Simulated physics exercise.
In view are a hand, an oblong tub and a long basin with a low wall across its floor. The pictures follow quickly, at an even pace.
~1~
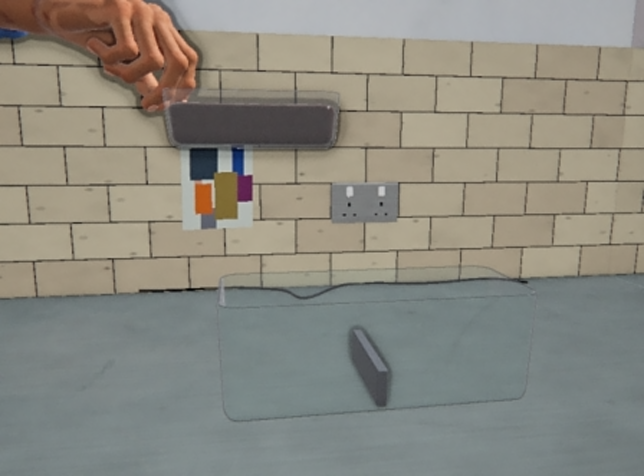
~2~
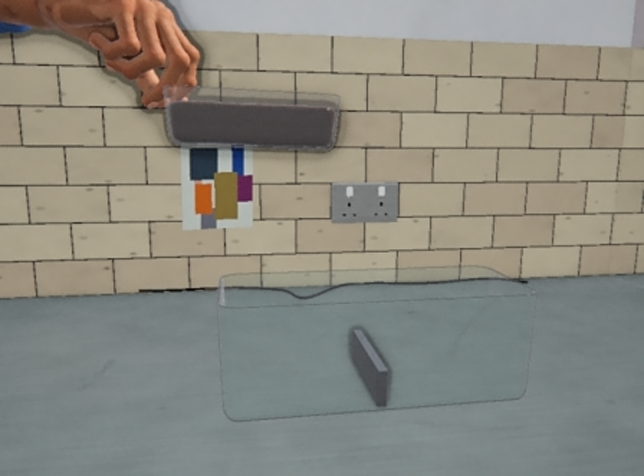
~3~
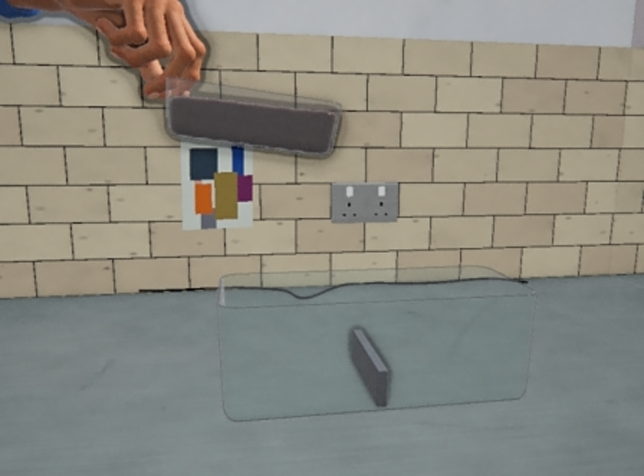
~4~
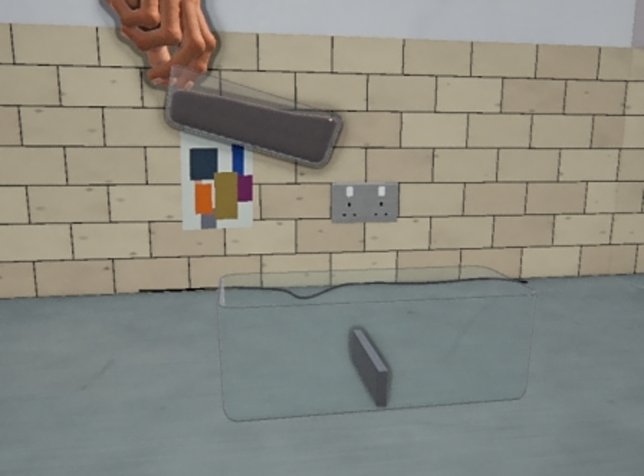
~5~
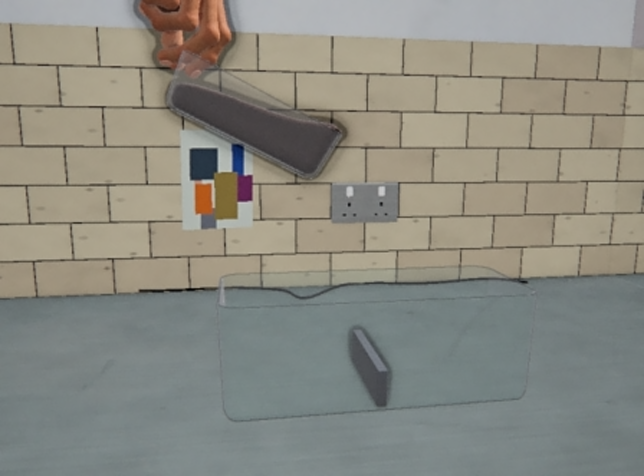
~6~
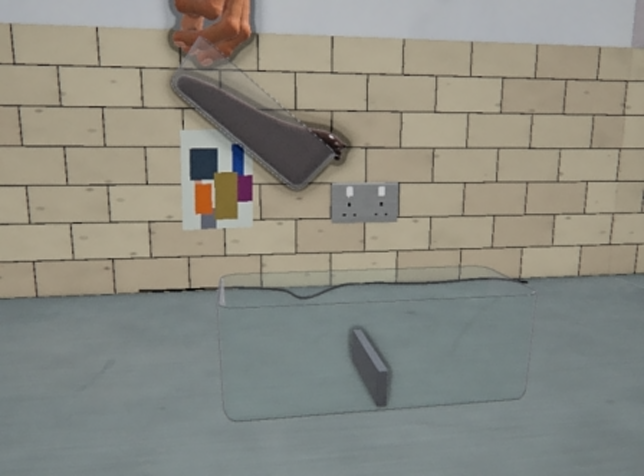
A hand tilts a dark oblong tub steeply down to the right above a clear basin.
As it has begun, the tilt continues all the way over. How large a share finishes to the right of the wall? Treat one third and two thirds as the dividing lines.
After it calms, what's right of the wall is a middling share, one third to two thirds.
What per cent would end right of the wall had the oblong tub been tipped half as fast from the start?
Roughly 65 percent.
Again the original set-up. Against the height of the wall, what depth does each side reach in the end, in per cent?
The left comes to 30 % and the right to 30 %.
A moment on, the oblong tub is tipped right over and 10 per cent is still to pour, 21 is left of the wall and 25 right of it.
Next, the oblong tub is tipped right over and 1 per cent is still to pour, 34 is left of the wall and 49 right of it.
Then the oblong tub is tipped right over and 0 per cent is still to pour, 43 is left of the wall and 39 right of it.
Later the oblong tub is tipped right over and 0 per cent is still to pour, 45 is left of the wall and 44 right of it.
In the end 45 per cent lies left of the wall, 43 right of it and 11 outside.
